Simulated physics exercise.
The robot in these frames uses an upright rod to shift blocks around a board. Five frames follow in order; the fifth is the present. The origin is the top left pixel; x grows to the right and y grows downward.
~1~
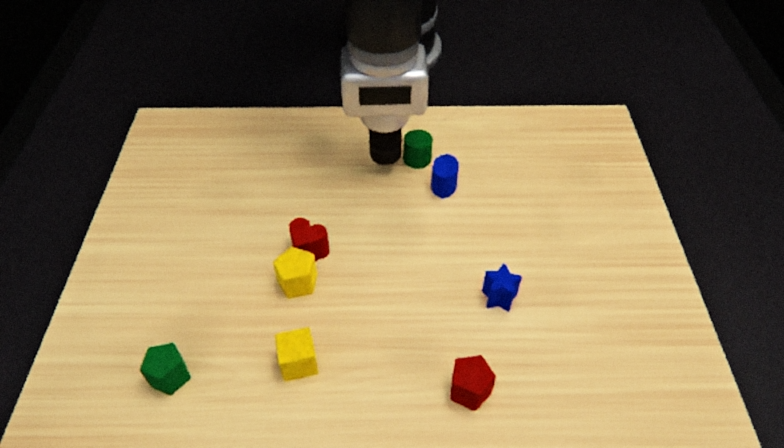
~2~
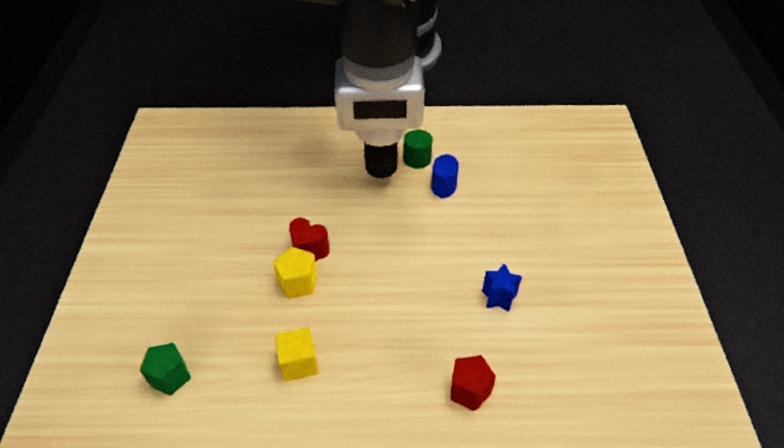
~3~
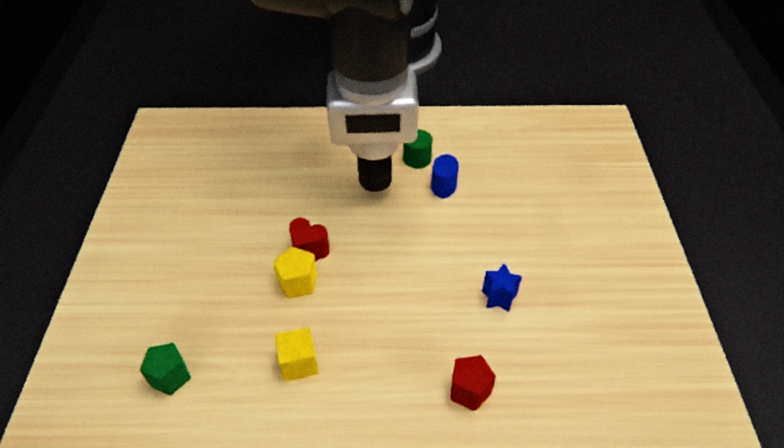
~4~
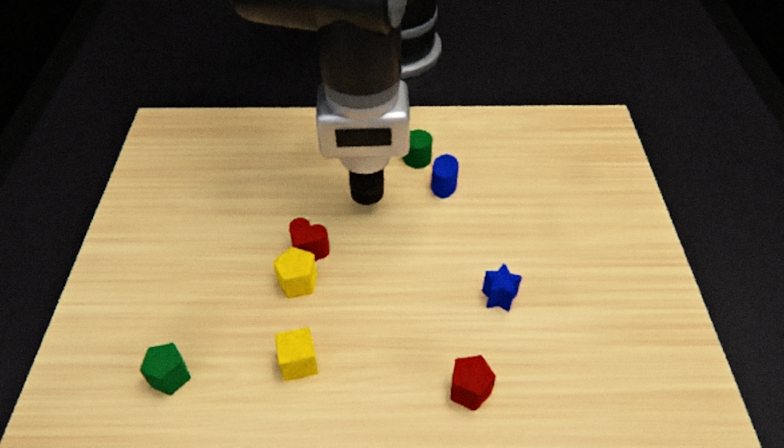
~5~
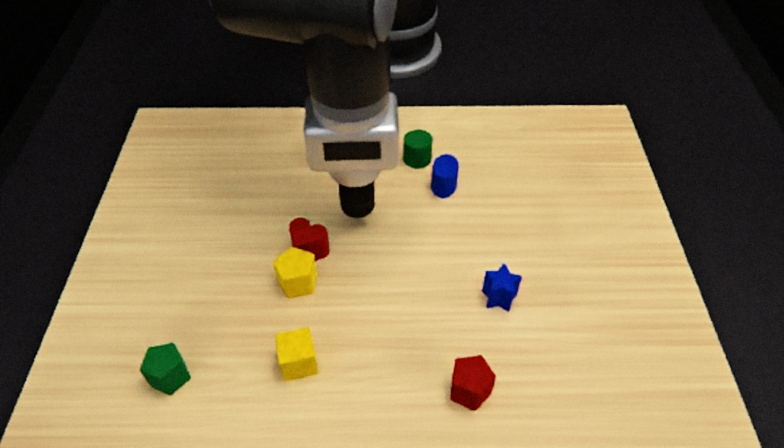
Robot arm with a dark rod moving slowly down and slightly left over a wooden board, the scattered coloured blocks staying still.
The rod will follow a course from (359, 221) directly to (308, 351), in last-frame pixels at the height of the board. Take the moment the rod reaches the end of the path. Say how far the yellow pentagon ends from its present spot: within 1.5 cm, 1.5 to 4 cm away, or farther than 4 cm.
The smallest band: Under 1.5 cm.
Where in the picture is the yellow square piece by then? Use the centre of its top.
Its top centre lands on (282, 366).
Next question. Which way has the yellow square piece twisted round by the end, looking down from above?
The sense of turning is clockwise.
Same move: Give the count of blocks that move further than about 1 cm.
It shifts a single block.
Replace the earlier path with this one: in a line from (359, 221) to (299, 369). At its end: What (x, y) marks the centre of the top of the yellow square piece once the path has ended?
Its top middle: (273, 384).
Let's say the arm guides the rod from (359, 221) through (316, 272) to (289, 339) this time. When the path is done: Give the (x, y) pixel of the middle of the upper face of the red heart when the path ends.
For the centre of its top, I'd go with (284, 245).
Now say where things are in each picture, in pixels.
In the first frame, rod's lower end at (386, 155); yellow pentagon at (294, 263); yellow square piece at (295, 345); red heart at (306, 231).
In the second frame, rod at (381, 168); blocks still.
In the third frame, rod at (375, 181); blocks still.
In the fourth frame, rod at (367, 194); blocks still.
In the fifth frame, rod at (358, 206); yellow pentagon at (294, 263); yellow square piece at (295, 345); red heart at (306, 231).
On the path given first. One third of the way, rod at (342, 246); red heart at (303, 234), turned 20° clockwise.
Two thirds of the way, rod at (324, 290); yellow pentagon at (292, 265); red heart at (303, 234), turned 20° clockwise.
At the end, rod at (305, 338); yellow pentagon at (292, 265); yellow square piece at (282, 366), turned 20° clockwise; red heart at (303, 234), turned 20° clockwise.
